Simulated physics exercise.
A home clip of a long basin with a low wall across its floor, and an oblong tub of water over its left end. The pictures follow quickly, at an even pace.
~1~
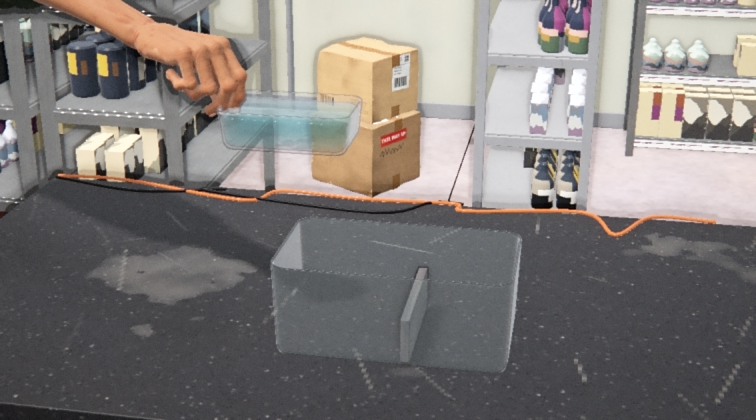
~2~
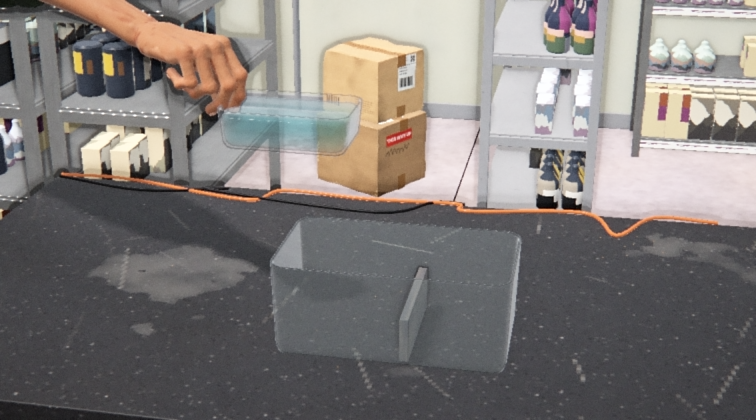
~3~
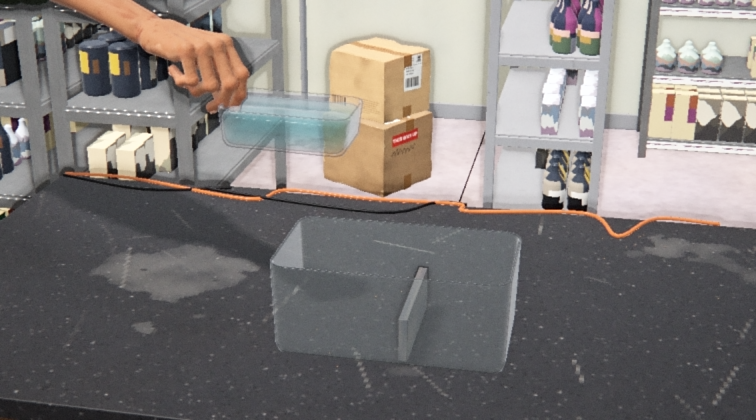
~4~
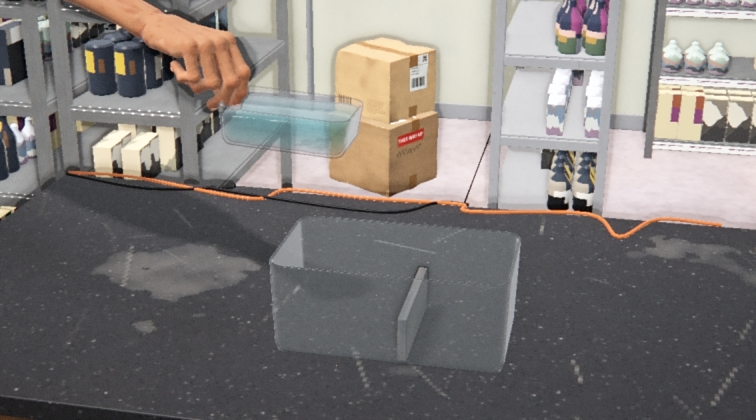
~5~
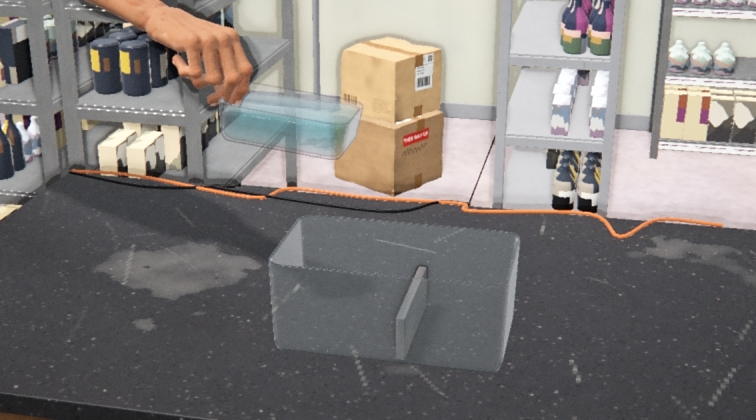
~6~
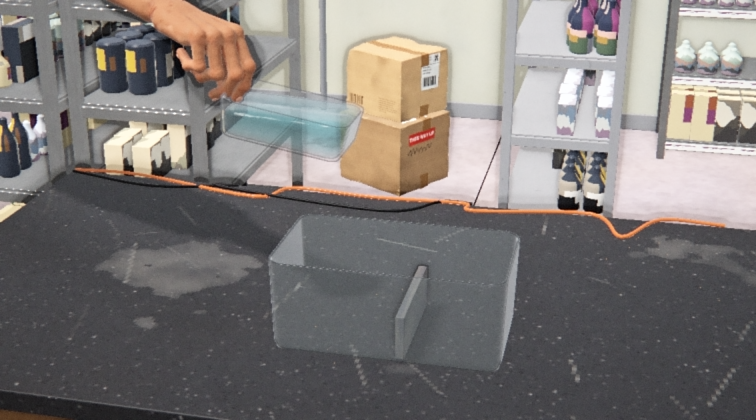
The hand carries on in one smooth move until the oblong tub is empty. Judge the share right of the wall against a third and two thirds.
In the end from a third to two thirds is right of the wall.
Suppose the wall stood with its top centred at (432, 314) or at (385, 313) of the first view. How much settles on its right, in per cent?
First some 25, then 70 per cent.
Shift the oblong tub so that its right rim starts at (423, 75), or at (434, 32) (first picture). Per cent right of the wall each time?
In turn 75 and 70 in a hundred.
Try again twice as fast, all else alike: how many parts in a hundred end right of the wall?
Roughly 30 in a hundred.
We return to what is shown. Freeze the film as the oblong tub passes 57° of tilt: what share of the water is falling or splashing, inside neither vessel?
Near 45 %.
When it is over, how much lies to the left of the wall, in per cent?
Roughly 50 in a hundred.
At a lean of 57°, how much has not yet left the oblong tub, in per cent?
About 25 per cent.
A moment on, the oblong tub is tipped part way and 25 per cent is still to pour, 11 is left of the wall and 19 right of it.
Next, the oblong tub is tipped on its side and 5 per cent is still to pour, 39 is left of the wall and 50 right of it.
Then the oblong tub is tipped on its side and 0 per cent is still to pour, 47 is left of the wall and 51 right of it.
Later the oblong tub is tipped on its side and 0 per cent is still to pour, 48 is left of the wall and 51 right of it.
At rest 48 per cent lies left of the wall, 50 right of it and 1 outside.
